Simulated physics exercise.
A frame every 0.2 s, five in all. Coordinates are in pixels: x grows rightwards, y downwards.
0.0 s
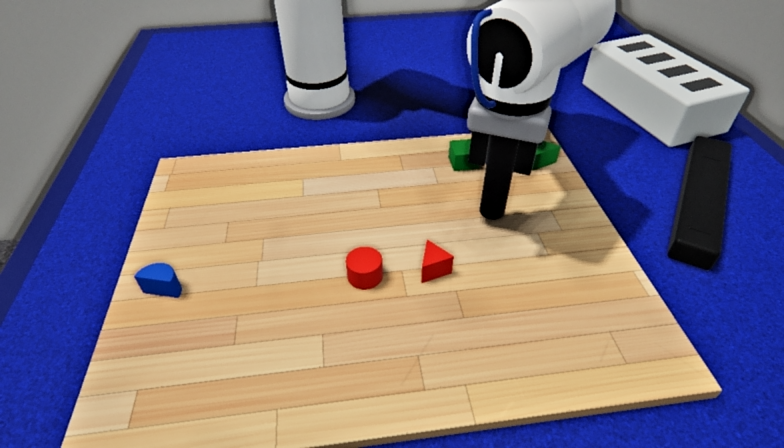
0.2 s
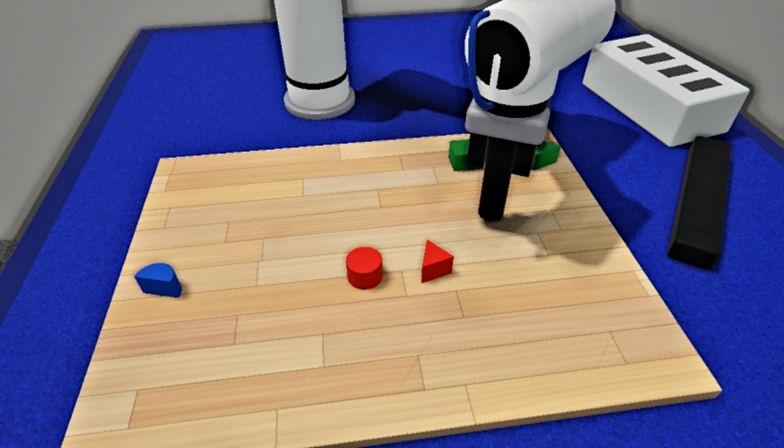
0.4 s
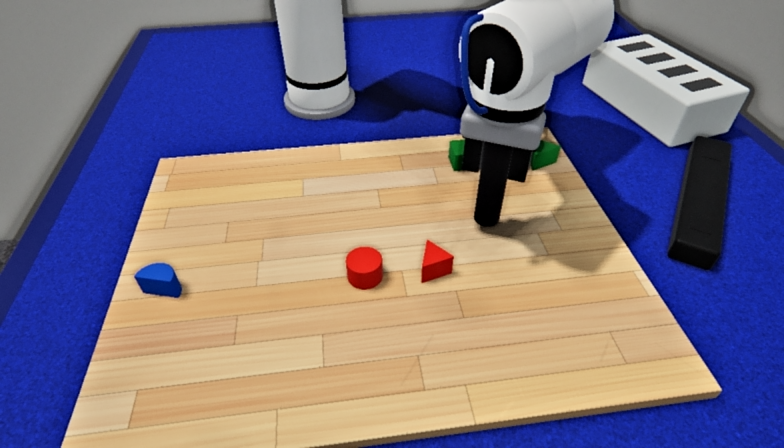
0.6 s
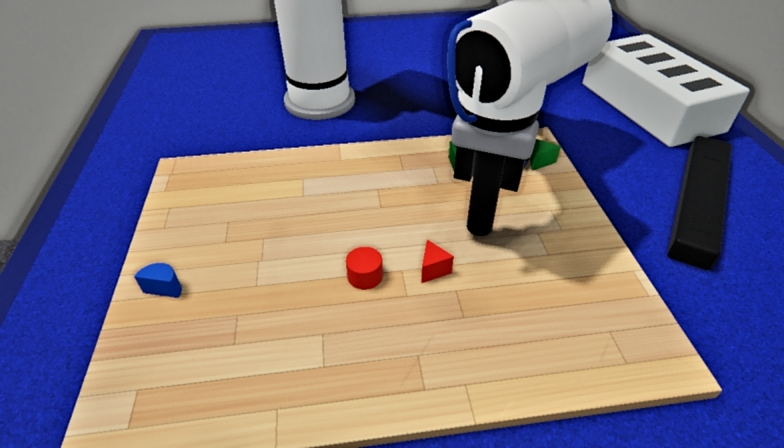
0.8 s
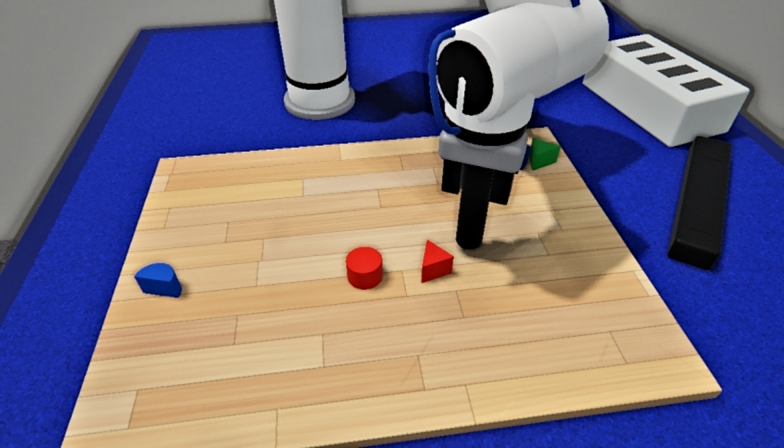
A robot arm moves its black rod slowly down and left toward the red triangular block.
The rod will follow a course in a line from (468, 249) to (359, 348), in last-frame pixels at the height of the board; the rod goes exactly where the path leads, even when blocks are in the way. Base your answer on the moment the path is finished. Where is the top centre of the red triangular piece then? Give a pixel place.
Just about (377, 283).
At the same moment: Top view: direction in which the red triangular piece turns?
The answer is clockwise.
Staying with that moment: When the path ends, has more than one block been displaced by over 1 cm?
In short: No.
One third of the way, rod (437, 271); red triangular piece (412, 265), turned 45° clockwise.
Two thirds of the way, rod (401, 303); red triangular piece (379, 282), turned 85° clockwise.
At the end, rod (359, 341); red circular block still; red triangular piece (377, 283), turned 90° clockwise.
